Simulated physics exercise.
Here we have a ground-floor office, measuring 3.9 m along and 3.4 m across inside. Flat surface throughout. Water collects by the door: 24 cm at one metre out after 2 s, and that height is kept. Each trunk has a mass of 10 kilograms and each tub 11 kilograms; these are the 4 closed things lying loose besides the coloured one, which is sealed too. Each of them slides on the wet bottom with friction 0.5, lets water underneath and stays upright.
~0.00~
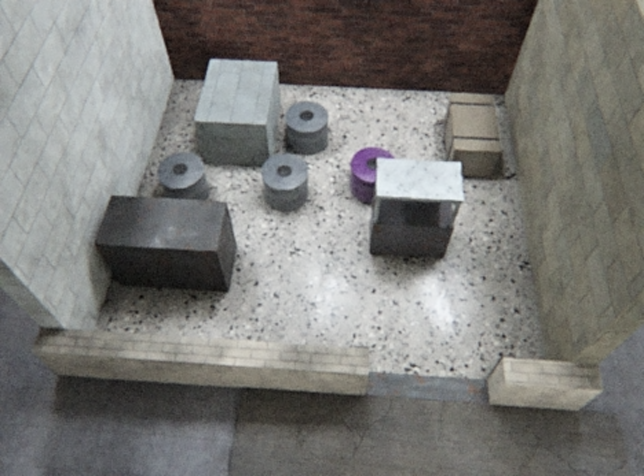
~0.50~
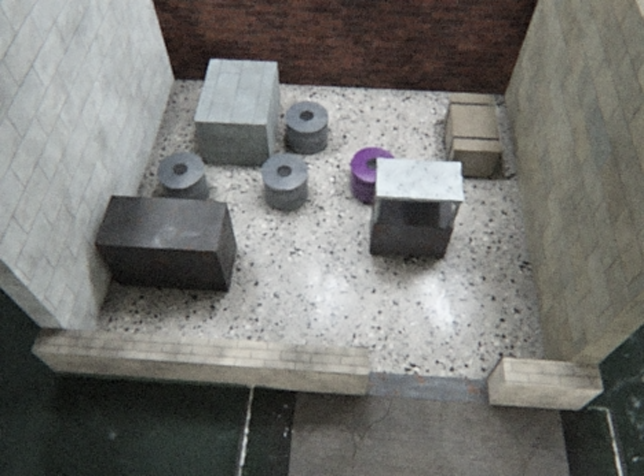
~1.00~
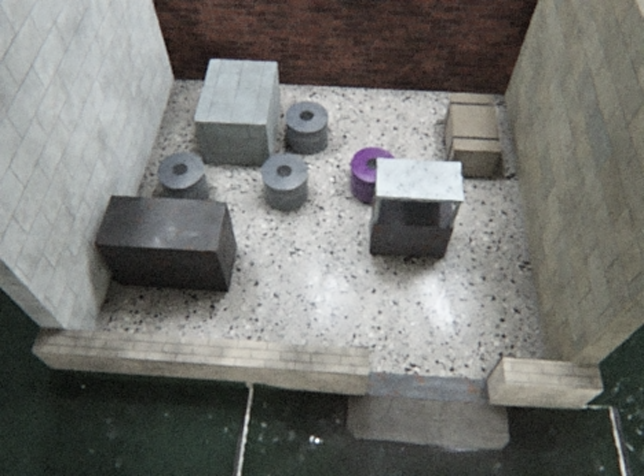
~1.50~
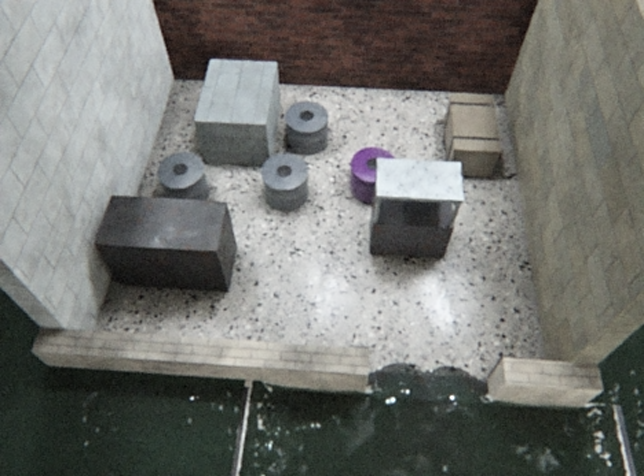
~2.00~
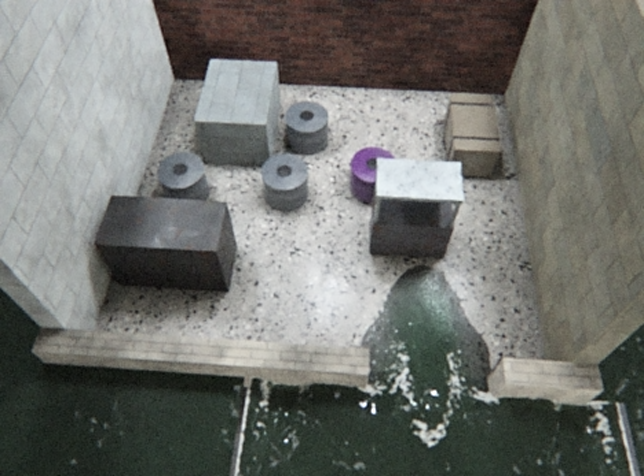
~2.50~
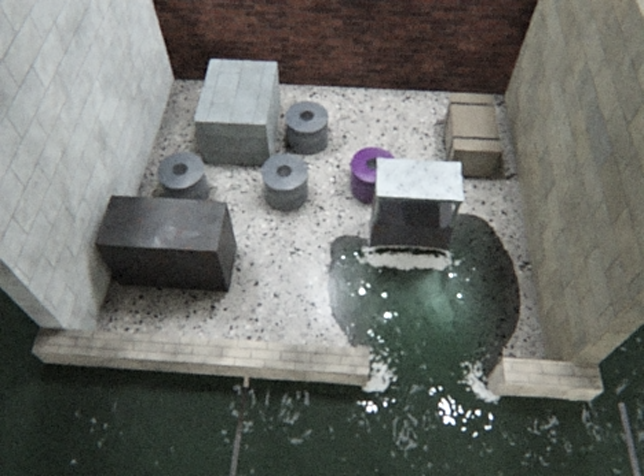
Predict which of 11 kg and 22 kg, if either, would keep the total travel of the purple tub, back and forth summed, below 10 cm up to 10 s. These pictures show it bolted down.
Pick: The bigger mass.
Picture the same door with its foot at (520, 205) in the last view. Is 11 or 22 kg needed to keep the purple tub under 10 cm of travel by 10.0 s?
Okay, so both masses fail.
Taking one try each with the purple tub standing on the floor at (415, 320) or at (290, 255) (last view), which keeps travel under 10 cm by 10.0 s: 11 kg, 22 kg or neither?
Trial 1 - no option succeeds; trial 2 - no option succeeds.
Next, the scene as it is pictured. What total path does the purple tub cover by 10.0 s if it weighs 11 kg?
Path length near 60 cm.
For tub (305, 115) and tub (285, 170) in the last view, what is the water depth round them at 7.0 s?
About 9 and 8 cm.
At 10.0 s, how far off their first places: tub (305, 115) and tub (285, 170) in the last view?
In turn: 50 cm, 80 cm.
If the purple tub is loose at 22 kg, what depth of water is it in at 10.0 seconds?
About 10 cm.
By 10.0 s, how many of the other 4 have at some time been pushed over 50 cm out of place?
The total is 3.
After 3.5 s the purple tub would be 0 cm from its start with 11 kg and 0 cm from its start with 22 kg; 0 cm of water round it then.
After 4.5 s the purple tub would be 0 cm from its start with 11 kg and 0 cm from its start with 22 kg; 1 cm of water round it then.
After 7.0 s the purple tub would be 0 cm from its start with 11 kg and 0 cm from its start with 22 kg; 4 cm of water round it then.
After 10.0 s the purple tub would be 63 cm from its start with 11 kg and 1 cm from its start with 22 kg; 10 cm of water round it then.
